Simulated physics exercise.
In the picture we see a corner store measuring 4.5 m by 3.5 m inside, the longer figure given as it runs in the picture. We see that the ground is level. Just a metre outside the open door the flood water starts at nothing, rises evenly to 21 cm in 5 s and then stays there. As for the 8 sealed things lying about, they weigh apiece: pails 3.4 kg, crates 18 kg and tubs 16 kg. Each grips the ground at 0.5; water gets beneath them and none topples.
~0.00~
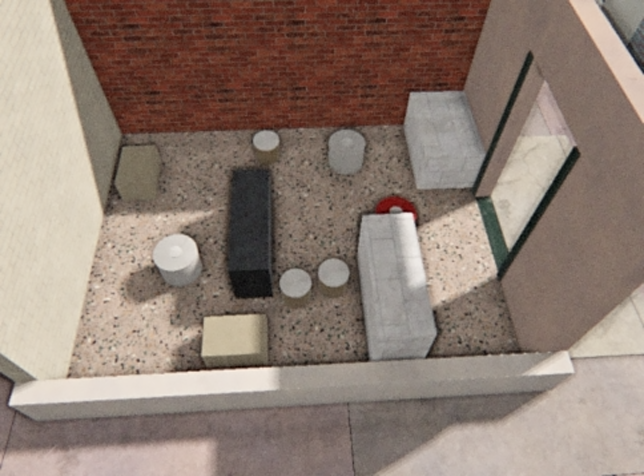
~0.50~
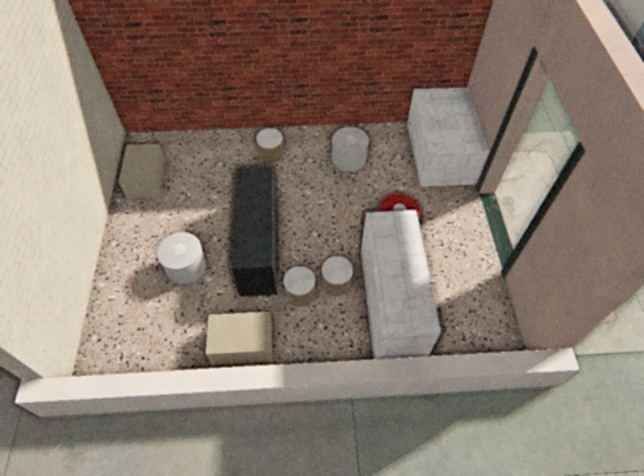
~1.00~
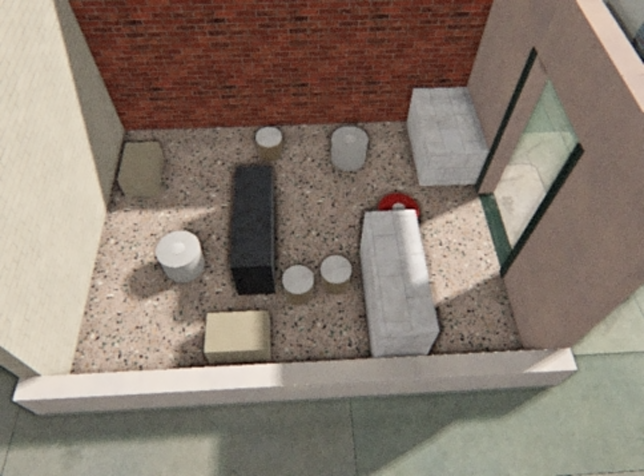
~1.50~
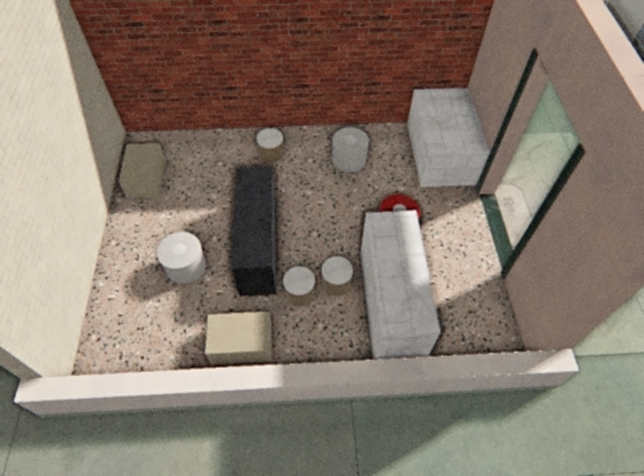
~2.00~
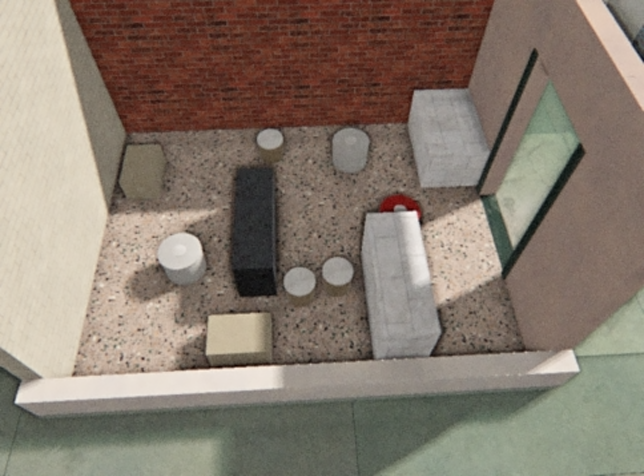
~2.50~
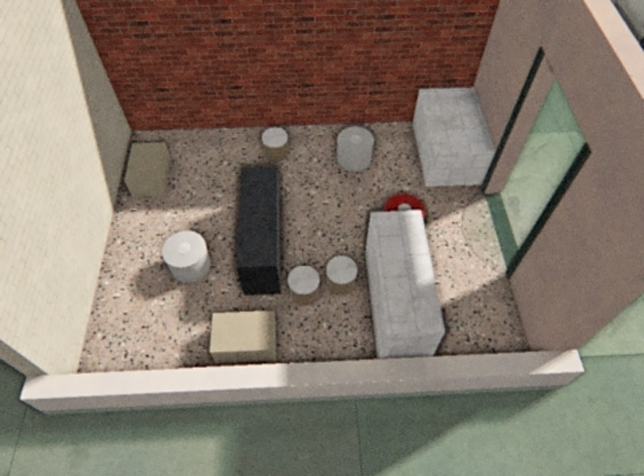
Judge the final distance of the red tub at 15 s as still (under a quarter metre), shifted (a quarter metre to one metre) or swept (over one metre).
Swept.
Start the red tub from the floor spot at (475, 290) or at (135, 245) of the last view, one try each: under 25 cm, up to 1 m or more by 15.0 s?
So, one try each: It budges a bit the first time and budges a bit the second.
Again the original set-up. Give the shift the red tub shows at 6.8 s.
It has shifted about 80 cm.
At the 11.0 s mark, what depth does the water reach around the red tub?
9 cm or so.
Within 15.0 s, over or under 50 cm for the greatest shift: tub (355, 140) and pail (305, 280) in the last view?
Below, above.
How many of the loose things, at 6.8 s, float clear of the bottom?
I get 0.
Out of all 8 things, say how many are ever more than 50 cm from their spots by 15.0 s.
I get 7.
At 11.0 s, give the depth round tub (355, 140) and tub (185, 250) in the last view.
Roughly 7 and 6 cm.
After 3.5 s the red tub is near (405, 210), 0.0 m from its start, aground; 0 afloat.
After 6.8 s the red tub is near (327, 197), 0.9 m from its start, aground; 0 afloat.
After 11.0 s the red tub is near (232, 128), 2.4 m from its start, aground; 3 afloat.
After 15.0 s the red tub is near (173, 213), 2.6 m from its start, afloat; 7 afloat.
